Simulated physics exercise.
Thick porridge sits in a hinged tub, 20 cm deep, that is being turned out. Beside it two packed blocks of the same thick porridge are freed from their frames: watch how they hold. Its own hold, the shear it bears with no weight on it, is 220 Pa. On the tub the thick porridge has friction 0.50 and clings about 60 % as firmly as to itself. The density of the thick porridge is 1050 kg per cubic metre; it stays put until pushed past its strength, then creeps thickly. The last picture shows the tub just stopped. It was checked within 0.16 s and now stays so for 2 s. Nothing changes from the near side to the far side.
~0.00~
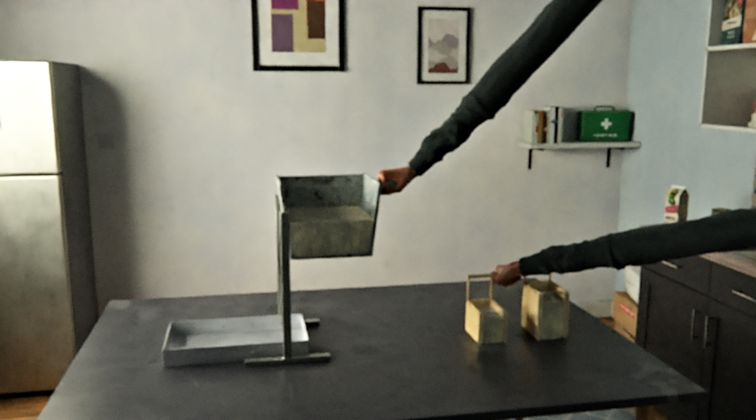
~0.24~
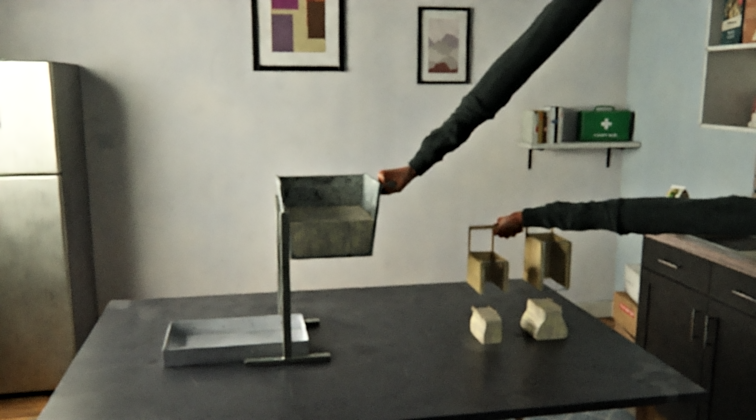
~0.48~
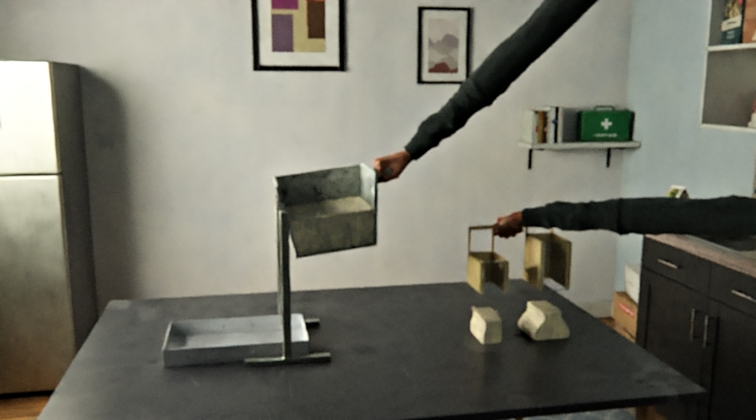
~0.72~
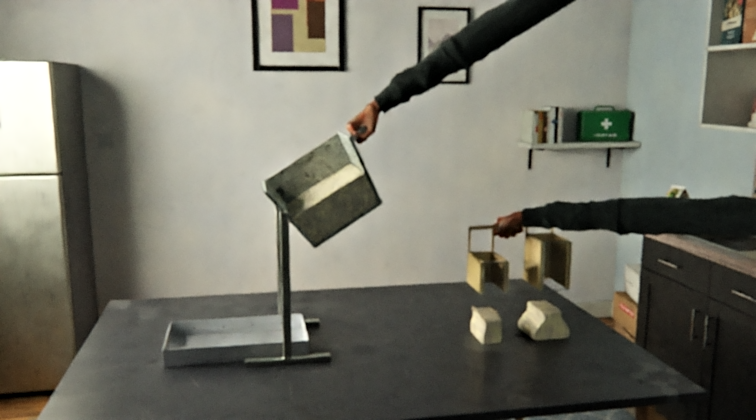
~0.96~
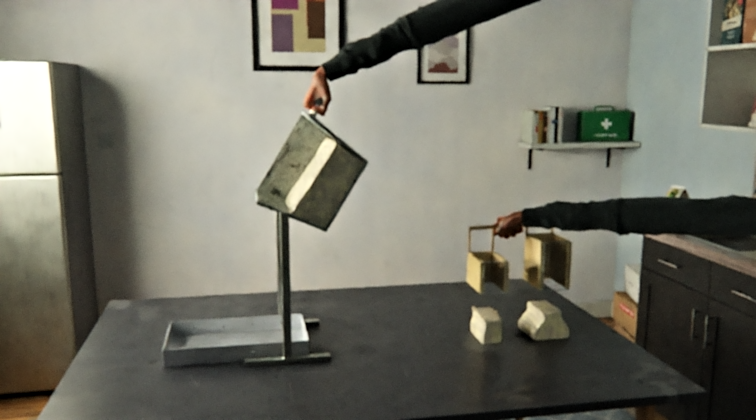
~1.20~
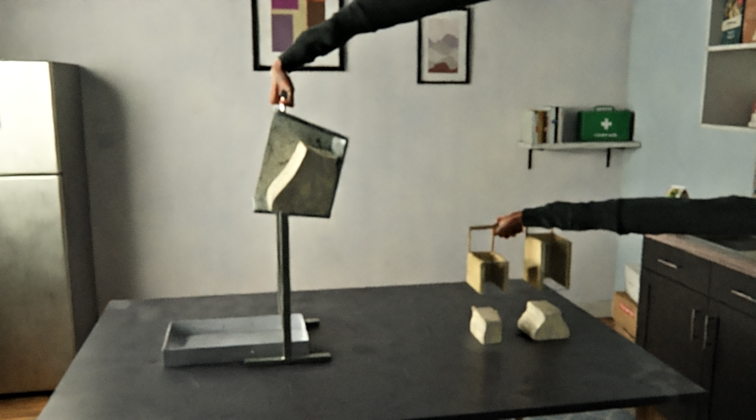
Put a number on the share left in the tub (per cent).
Close to 97 per cent.
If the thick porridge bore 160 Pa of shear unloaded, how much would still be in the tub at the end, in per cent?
It would be near 75 %.
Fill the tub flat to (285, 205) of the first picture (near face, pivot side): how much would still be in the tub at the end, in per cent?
In that case some 55 per cent.
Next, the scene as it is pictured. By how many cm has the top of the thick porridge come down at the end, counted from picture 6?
About 5 cm.
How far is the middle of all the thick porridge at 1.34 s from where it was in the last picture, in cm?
Some 3 cm.
By 1.34 s, the tub is at 76 degrees and holds 100 %.
By 1.51 s, the tub is at 76 degrees and holds 97 %.
By 1.68 s, the tub is at 76 degrees and holds 97 %.
By 1.85 s, the tub is at 76 degrees and holds 97 %.
By 3.20 s, at the end, the tub is at 76 degrees and holds 97 %.
